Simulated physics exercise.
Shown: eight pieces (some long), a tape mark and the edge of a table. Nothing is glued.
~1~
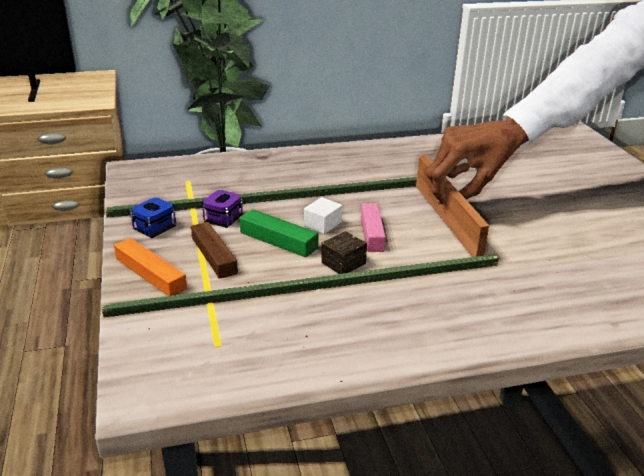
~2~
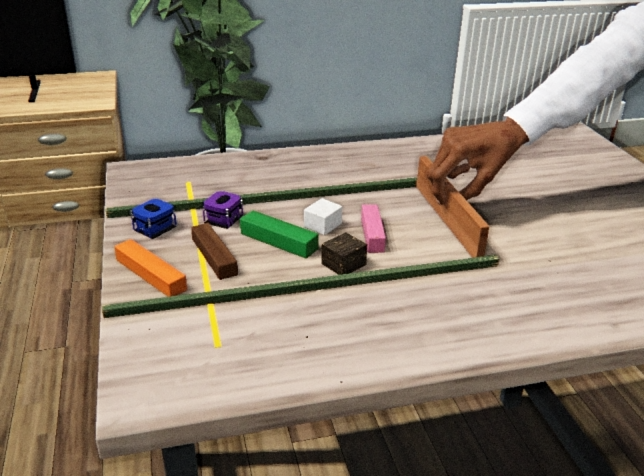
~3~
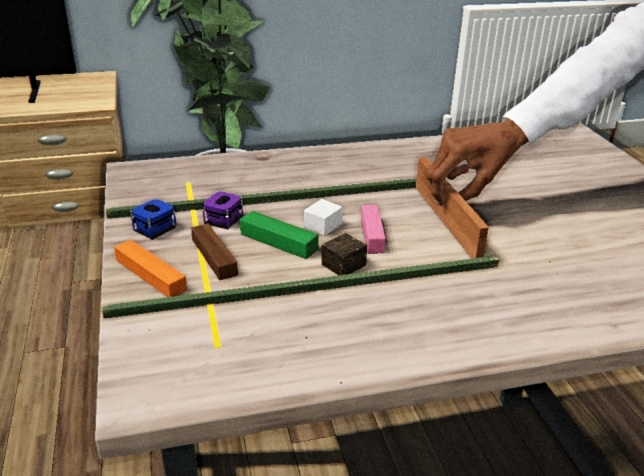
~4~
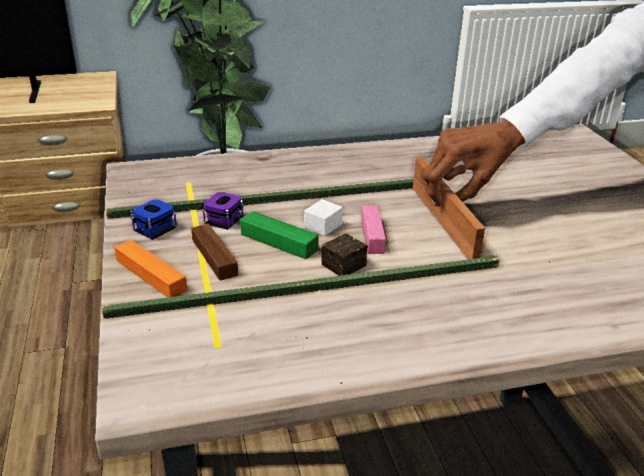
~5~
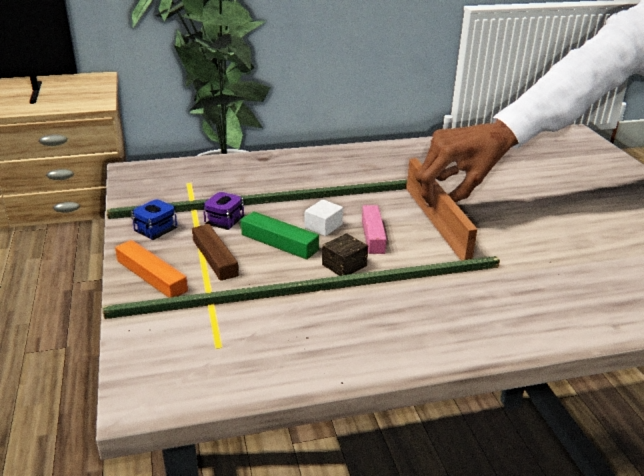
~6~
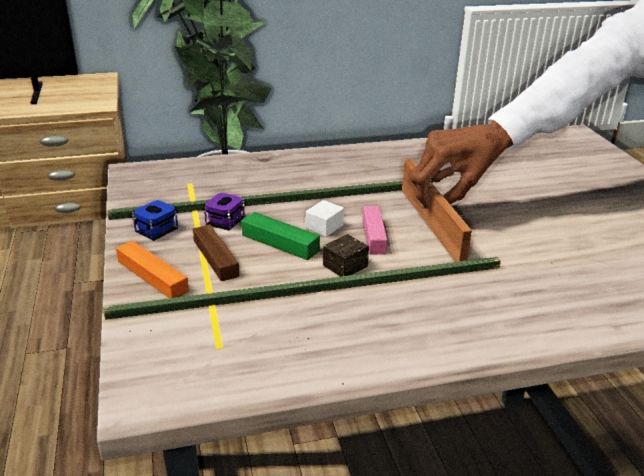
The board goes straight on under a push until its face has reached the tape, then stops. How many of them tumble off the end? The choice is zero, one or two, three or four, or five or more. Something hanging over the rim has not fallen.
Well, nothing at all ends up dropping off.
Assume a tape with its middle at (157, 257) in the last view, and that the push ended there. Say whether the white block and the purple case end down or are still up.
Here the white block is on by the end and the purple case is on by the end.
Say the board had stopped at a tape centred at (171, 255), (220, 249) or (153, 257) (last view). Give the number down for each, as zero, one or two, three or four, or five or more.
Try 1 - either one or two; try 2 - no fall at all; try 3 - 3 or 4.
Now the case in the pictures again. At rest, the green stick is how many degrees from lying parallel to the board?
Roughly 35° out of line.
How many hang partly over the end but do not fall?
Expected count: 1.
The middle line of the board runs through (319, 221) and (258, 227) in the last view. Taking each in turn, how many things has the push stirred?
Well, it's 4 at the first one and 6 at the second.
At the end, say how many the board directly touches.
It touches 3.
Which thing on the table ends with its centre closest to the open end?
It's the orange stick that ends up nearest.
A little later, none off yet; orange stick at rest near (152, 269); blue case at rest near (156, 220); brown stick at rest near (215, 252).
Next, none off yet; orange stick at rest near (152, 269); blue case at rest near (156, 220); brown stick moving near (206, 254).
When it is over, the number that fall off is zero.
